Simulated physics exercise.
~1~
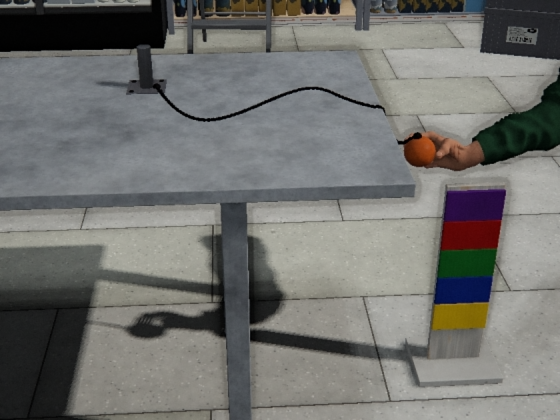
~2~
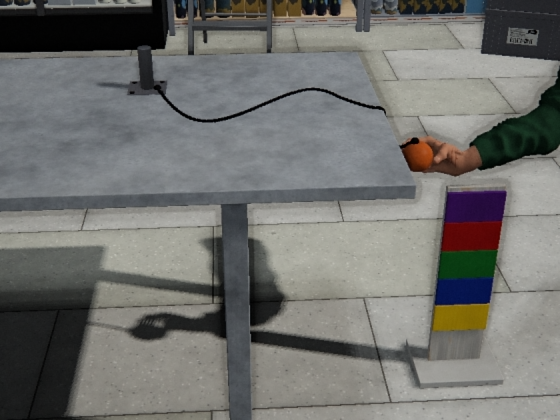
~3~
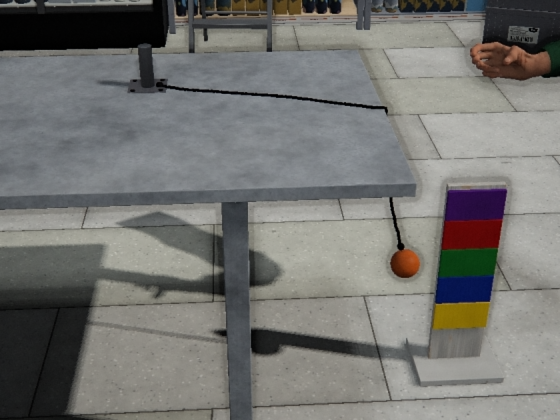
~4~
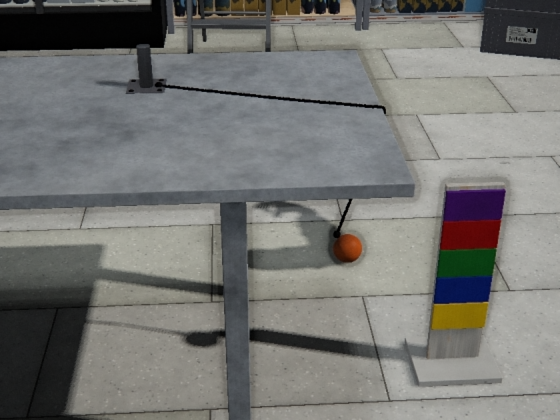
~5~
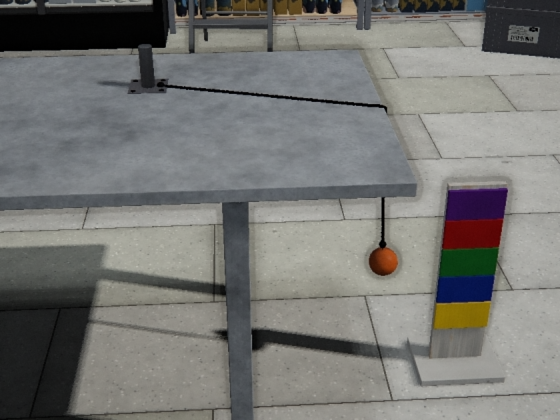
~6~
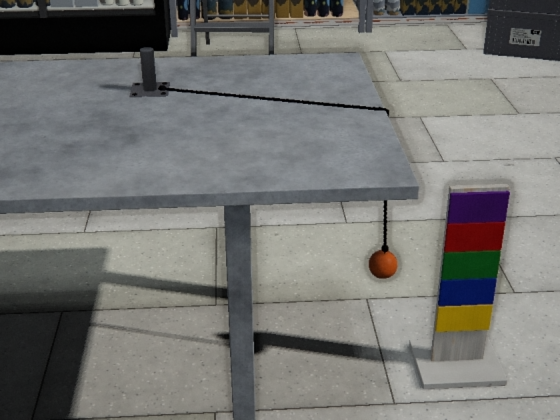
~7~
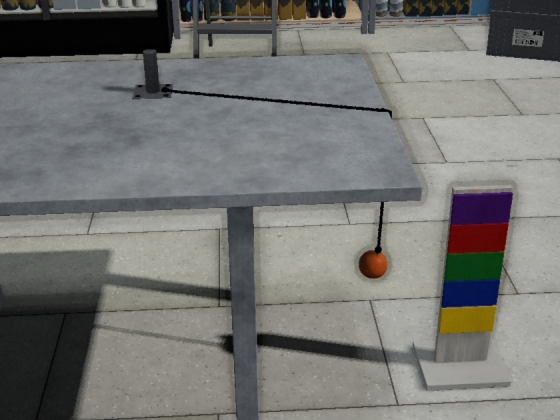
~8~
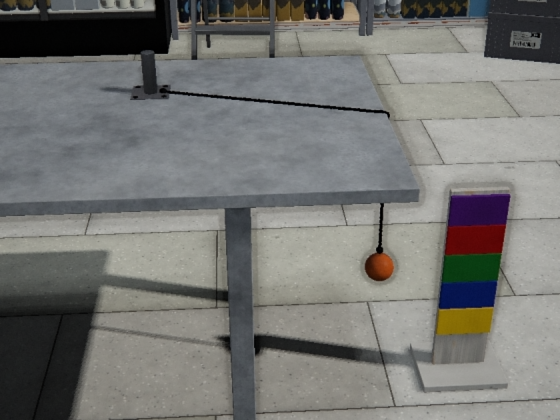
Beside a striped board, a hand releases a corded orange ball, which drops, swings and dangles.
